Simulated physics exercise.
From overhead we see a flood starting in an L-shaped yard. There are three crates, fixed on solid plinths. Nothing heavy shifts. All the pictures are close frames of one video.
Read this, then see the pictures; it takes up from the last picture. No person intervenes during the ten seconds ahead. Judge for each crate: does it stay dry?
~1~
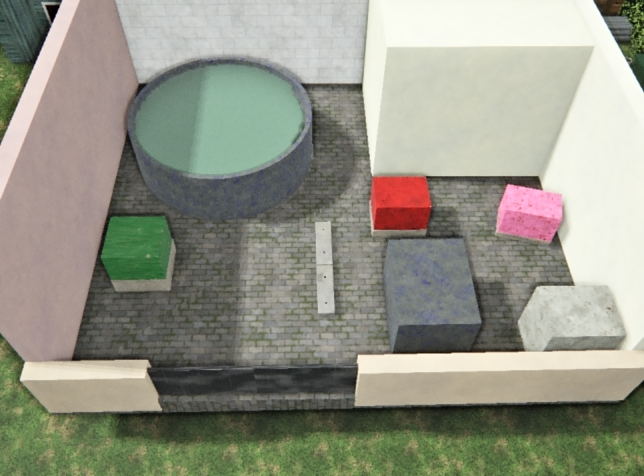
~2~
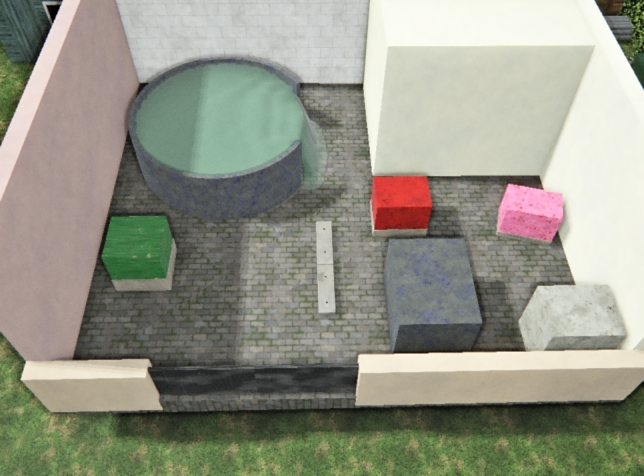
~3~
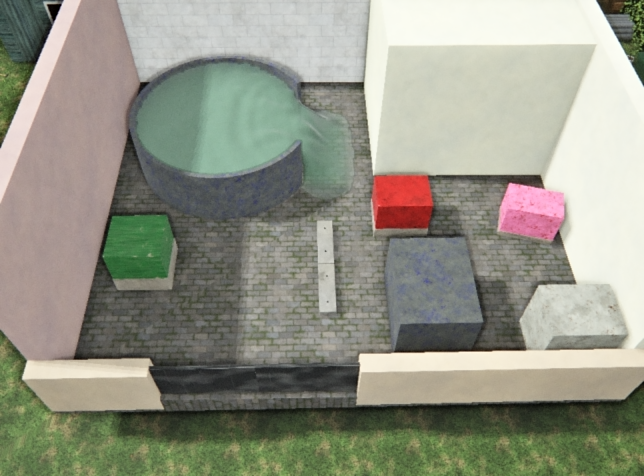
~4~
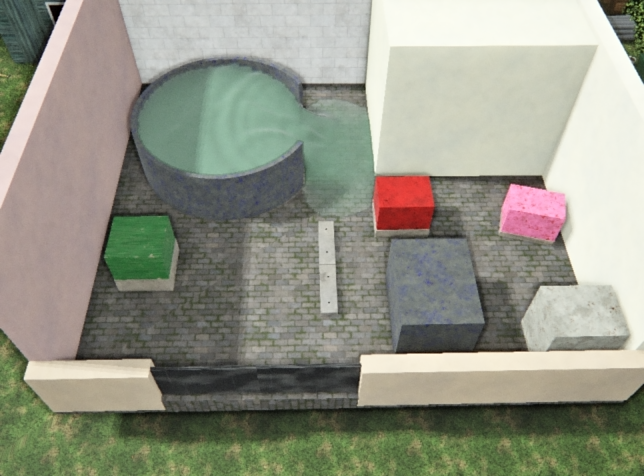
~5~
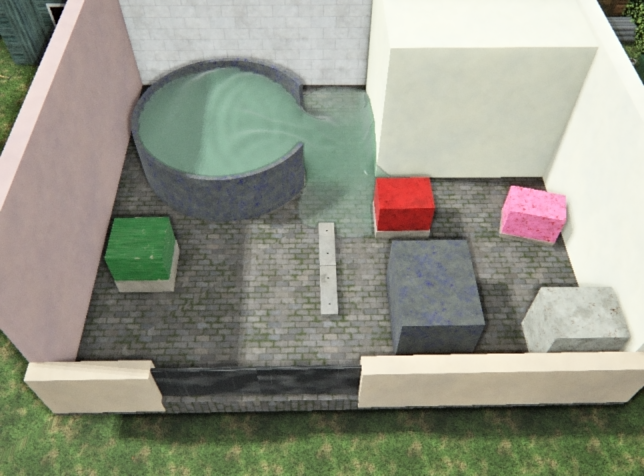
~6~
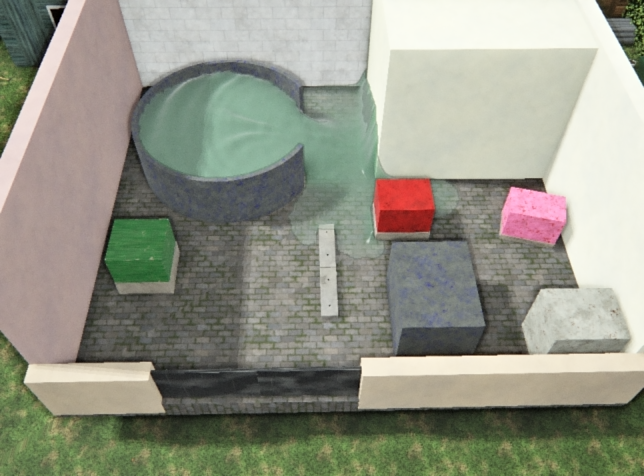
The green crate: Yes, it stays dry. The red crate: No, it gets wet. The pink crate: No, it gets wet.
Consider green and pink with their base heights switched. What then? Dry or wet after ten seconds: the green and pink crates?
Green: Flooded, pink: Flooded.
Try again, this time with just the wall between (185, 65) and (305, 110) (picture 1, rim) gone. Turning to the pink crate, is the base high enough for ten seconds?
Looking at it, the pink crate gets overtopped.
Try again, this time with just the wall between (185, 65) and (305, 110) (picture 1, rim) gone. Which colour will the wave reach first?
First: The one in red.
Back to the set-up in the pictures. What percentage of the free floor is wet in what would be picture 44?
I'd put it at roughly 100 per cent.
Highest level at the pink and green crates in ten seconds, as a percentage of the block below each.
460 and 80 %, roughly.
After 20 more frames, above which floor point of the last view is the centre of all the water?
The spot I would choose is (296, 172).
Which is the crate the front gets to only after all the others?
My pick is the crate marked green.
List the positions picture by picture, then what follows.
The first picture shows still water in the pool at (221, 116).
In the second picture, water pours out at (308, 138) and has run to a hidden place.
In the third picture, water pours out at (309, 140) and has run to (340, 117).
In the fourth picture, water pours out at (311, 143) and has run to (366, 111).
In the fifth picture, water pours out at (311, 145) and has run to a hidden place.
In the sixth picture, the front is at (453, 200), out from the gap at (311, 146).
A moment on, water covers 30 % of the floor; the green crate not reached, the red crate water round its plinth, the pink crate water round its plinth.
Next, water covers 55 % of the floor; the green crate not reached, the red crate water round its plinth, the pink crate water round its plinth.
Then, water covers 80 % of the floor; the green crate water round its plinth, the red crate water round its plinth, the pink crate water round its plinth.
Later, water covers 100 % of the floor; the green crate water round its plinth, the red crate water round its plinth, the pink crate water round its plinth.
In the end, water covers 100 % of the floor; the green crate stayed above the water, the red crate was topped, the pink crate was topped.
